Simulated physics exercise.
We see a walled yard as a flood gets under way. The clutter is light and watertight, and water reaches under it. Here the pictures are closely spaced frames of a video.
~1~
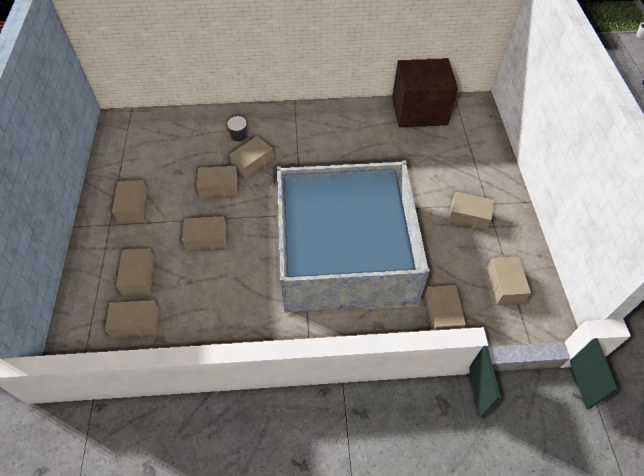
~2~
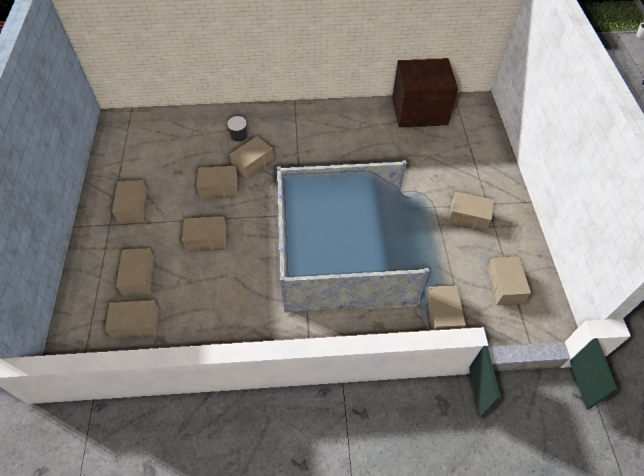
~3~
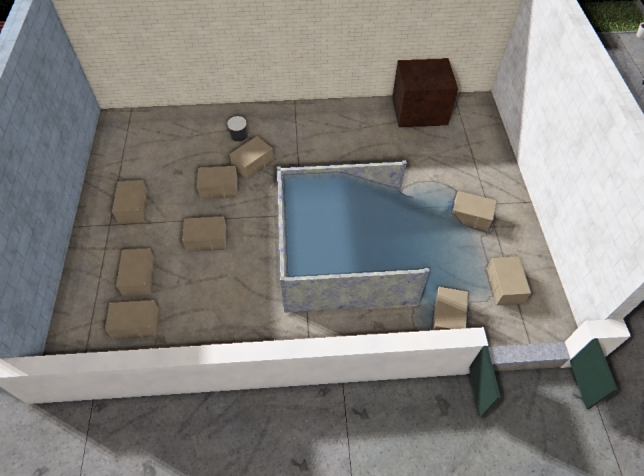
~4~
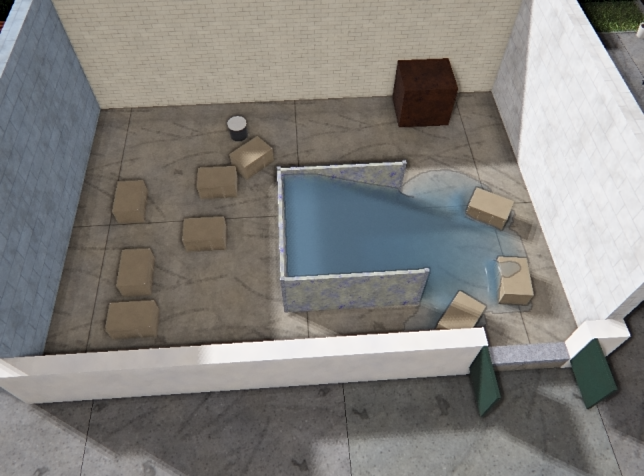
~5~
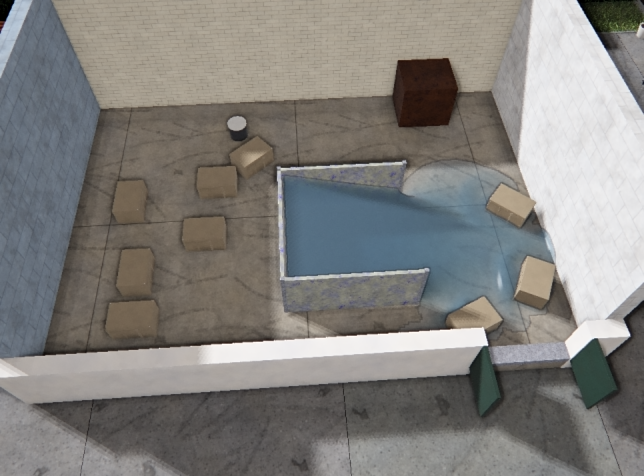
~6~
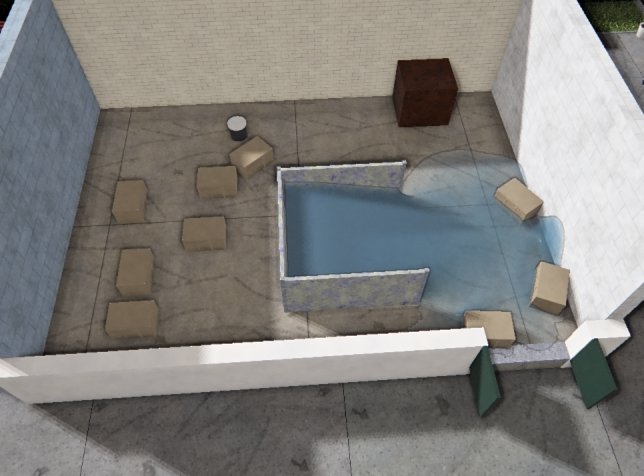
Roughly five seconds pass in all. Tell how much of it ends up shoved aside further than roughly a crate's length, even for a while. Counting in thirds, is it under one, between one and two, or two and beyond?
In thirds: Under one.
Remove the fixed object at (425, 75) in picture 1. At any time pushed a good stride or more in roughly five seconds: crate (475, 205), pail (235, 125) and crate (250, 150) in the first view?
Went the distance; went the distance; fell short.
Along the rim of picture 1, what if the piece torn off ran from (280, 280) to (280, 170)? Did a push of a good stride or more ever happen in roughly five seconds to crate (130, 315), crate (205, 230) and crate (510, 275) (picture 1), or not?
First over the mark, then over the mark, then below the mark.
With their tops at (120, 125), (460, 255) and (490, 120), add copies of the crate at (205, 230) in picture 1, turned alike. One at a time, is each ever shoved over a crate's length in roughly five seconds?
Result by item: Stays where it is / gets dislodged / gets dislodged.
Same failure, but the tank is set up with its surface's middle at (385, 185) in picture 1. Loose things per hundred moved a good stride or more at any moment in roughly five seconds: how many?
Close to 50 %.
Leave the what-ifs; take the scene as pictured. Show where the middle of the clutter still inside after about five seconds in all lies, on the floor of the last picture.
Close to pixel (229, 203).
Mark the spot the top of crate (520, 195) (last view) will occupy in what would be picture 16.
(481, 81).
A moment on, 3 of 10 are well off their spots; 2 afloat.
Next, 3 of 10 are well off their spots; 1 afloat.
Later, 3 of 10 are well off their spots; 1 afloat.
In the end, 3 of 10 are well off their spots, and 3 have been at some point; 1 afloat.
